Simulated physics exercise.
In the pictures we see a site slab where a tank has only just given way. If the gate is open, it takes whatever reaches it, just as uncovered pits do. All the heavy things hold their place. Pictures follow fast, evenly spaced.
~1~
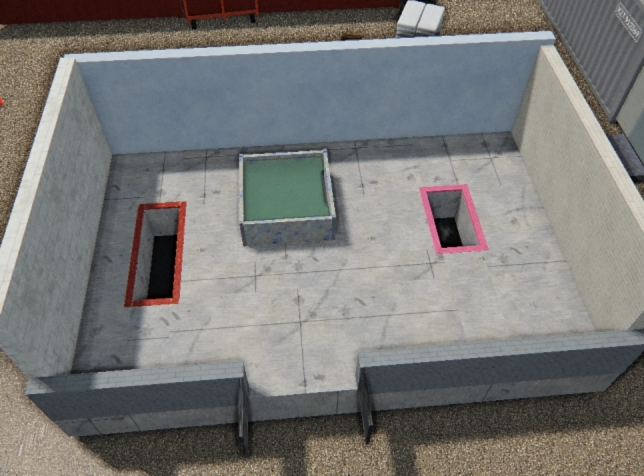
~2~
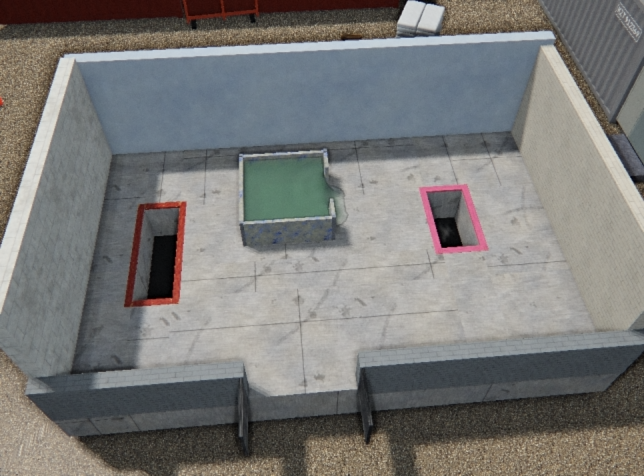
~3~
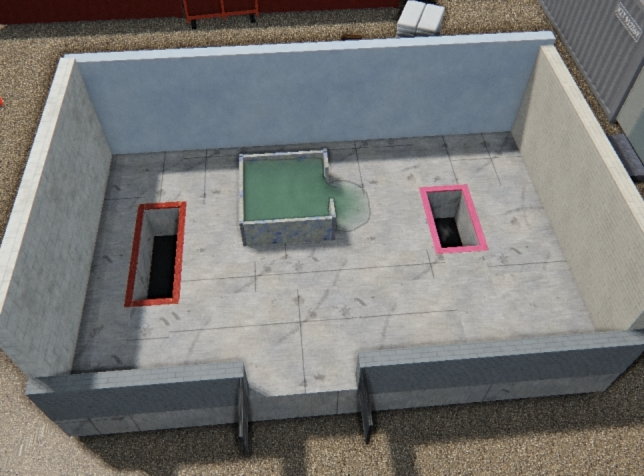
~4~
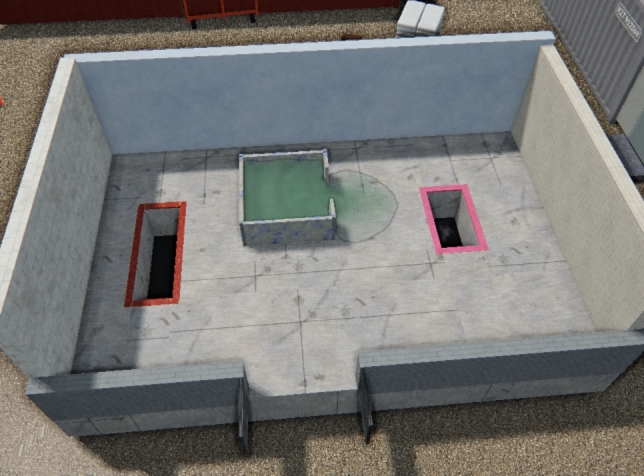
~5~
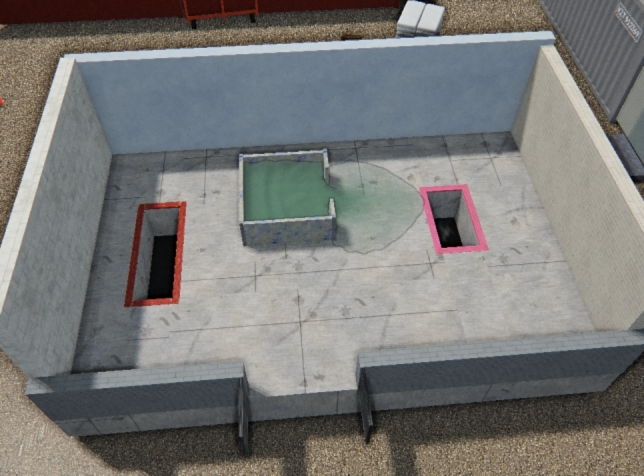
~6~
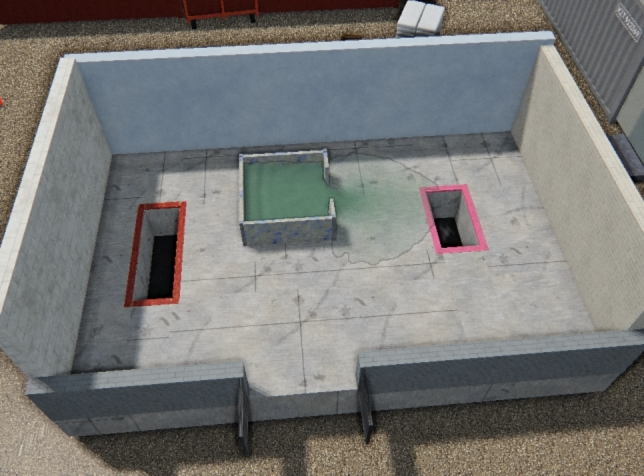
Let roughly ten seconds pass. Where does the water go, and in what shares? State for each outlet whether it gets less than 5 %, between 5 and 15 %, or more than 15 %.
One by one: The gate drains a share short of five per cent; the pink pit drains a share exceeding fifteen per cent; the red pit drains a share short of five per cent.
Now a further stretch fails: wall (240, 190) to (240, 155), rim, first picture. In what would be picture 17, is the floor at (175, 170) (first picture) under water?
Lab note: Point logged as inundated.
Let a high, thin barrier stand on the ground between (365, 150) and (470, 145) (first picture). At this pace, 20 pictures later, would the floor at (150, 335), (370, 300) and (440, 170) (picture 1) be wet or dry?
Running through them in order, the first comes out free from flooding, the second free from flooding and the last taken by the flood.
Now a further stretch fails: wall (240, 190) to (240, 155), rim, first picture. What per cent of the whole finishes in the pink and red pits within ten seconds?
Pink takes 0 in a hundred, red takes 50 in a hundred.
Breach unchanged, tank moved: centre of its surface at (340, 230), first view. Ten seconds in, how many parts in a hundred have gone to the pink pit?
The pink pit ends up with 55 per cent.
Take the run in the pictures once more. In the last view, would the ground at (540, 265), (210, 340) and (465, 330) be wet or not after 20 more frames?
Point by point: Unwetted; unwetted; swamped.
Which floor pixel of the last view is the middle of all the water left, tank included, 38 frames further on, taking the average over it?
Around pixel (407, 214) of the last picture.
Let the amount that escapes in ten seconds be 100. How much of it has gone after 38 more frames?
About 80 per cent.
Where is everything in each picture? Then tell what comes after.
The first picture shows still water in the water tank at (286, 188).
In the second picture, water pours out at (327, 199) and has run to (337, 223).
In the third picture, water pours out at (327, 200) and has run to (365, 216).
In the fourth picture, water pours out at (327, 200) and has run to (393, 207).
In the fifth picture, the front is at (421, 202), out from the gap at (327, 199).
In the sixth picture, the front is at (433, 187), out from the gap at (327, 199).
A moment on, water covers 20 % of the floor; the gate 0 %, the pink pit 7 %, the red pit 0 %.
Next, water covers 25 % of the floor; the gate 0 %, the pink pit 15 %, the red pit 0 %.
Then, water covers 25 % of the floor; the gate 0 %, the pink pit 23 %, the red pit 0 %.
Later, water covers 35 % of the floor; the gate 0 %, the pink pit 33 %, the red pit 0 %.
In the end, water covers 50 % of the floor; the gate 0 %, the pink pit 42 %, the red pit 0 %.
